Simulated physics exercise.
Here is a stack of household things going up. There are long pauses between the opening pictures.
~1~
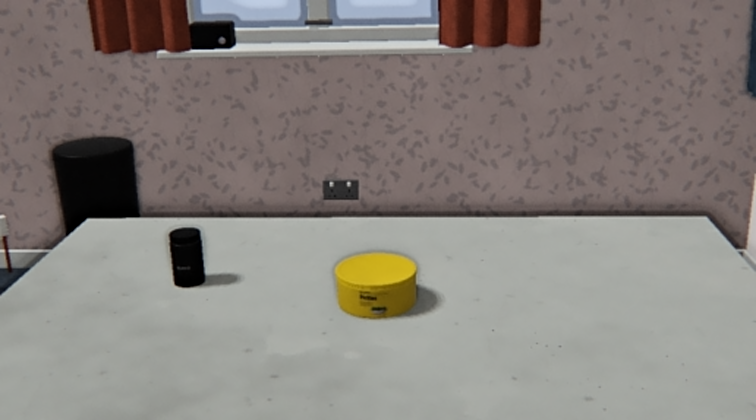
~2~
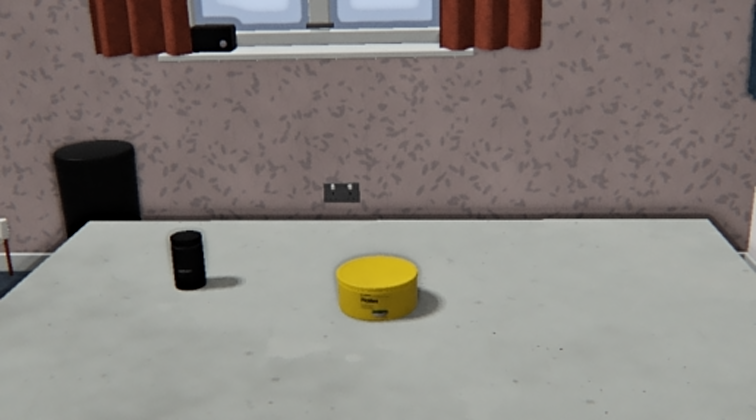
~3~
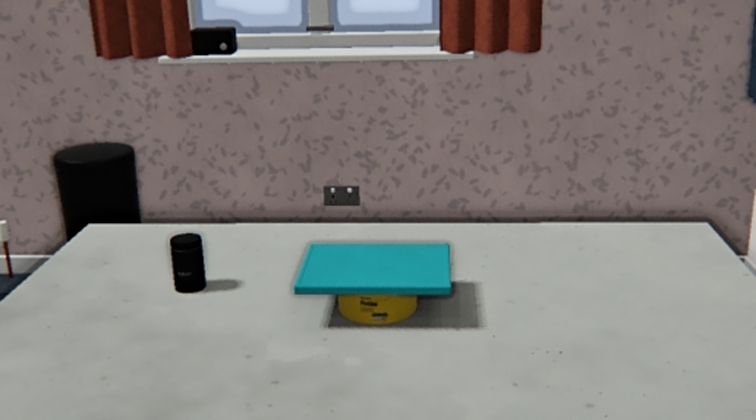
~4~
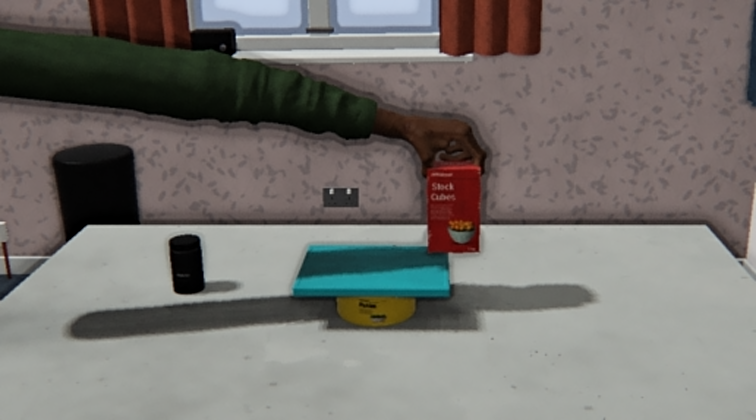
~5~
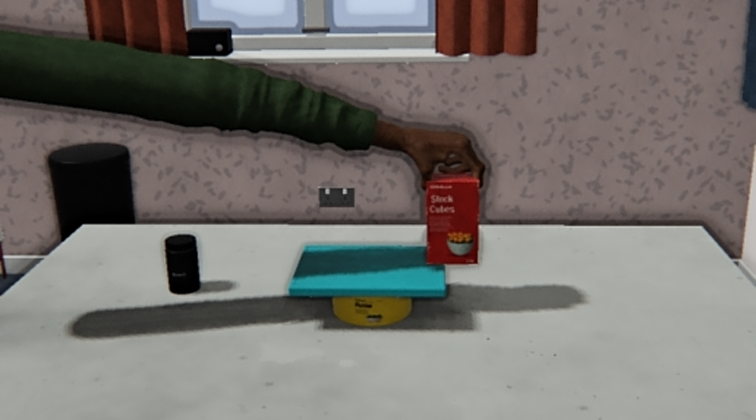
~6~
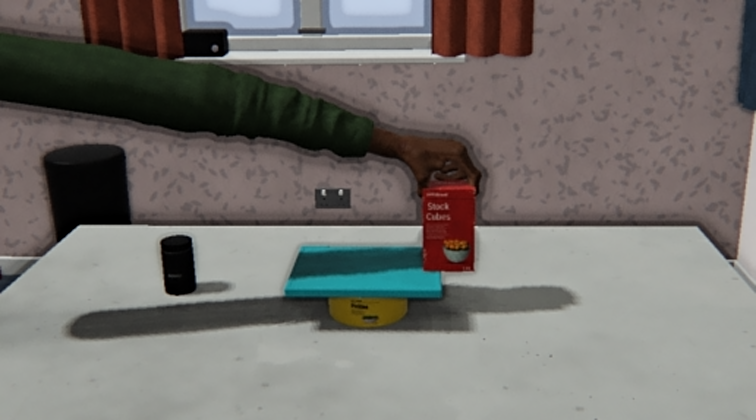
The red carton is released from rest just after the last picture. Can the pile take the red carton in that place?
Here the pile comes apart.
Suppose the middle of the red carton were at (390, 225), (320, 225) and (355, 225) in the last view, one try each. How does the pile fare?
First try: It stays up; second try: It keeps its balance; third try: It holds.
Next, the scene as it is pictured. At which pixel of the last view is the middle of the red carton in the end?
At about (517, 292).
Then, 0.30 s after the last picture, red carton tipped 27° from how it was near (468, 234).
Then, 0.50 s after the last picture, red carton now fallen.
Then, 0.70 s after the last picture, nothing new.
Then, 2.10 s after the last picture, red carton resting near (517, 292).
At rest, fallen, red carton; the other 3 in place. Seen from the same camera at the end, red carton near (517, 292). The pile gives way.
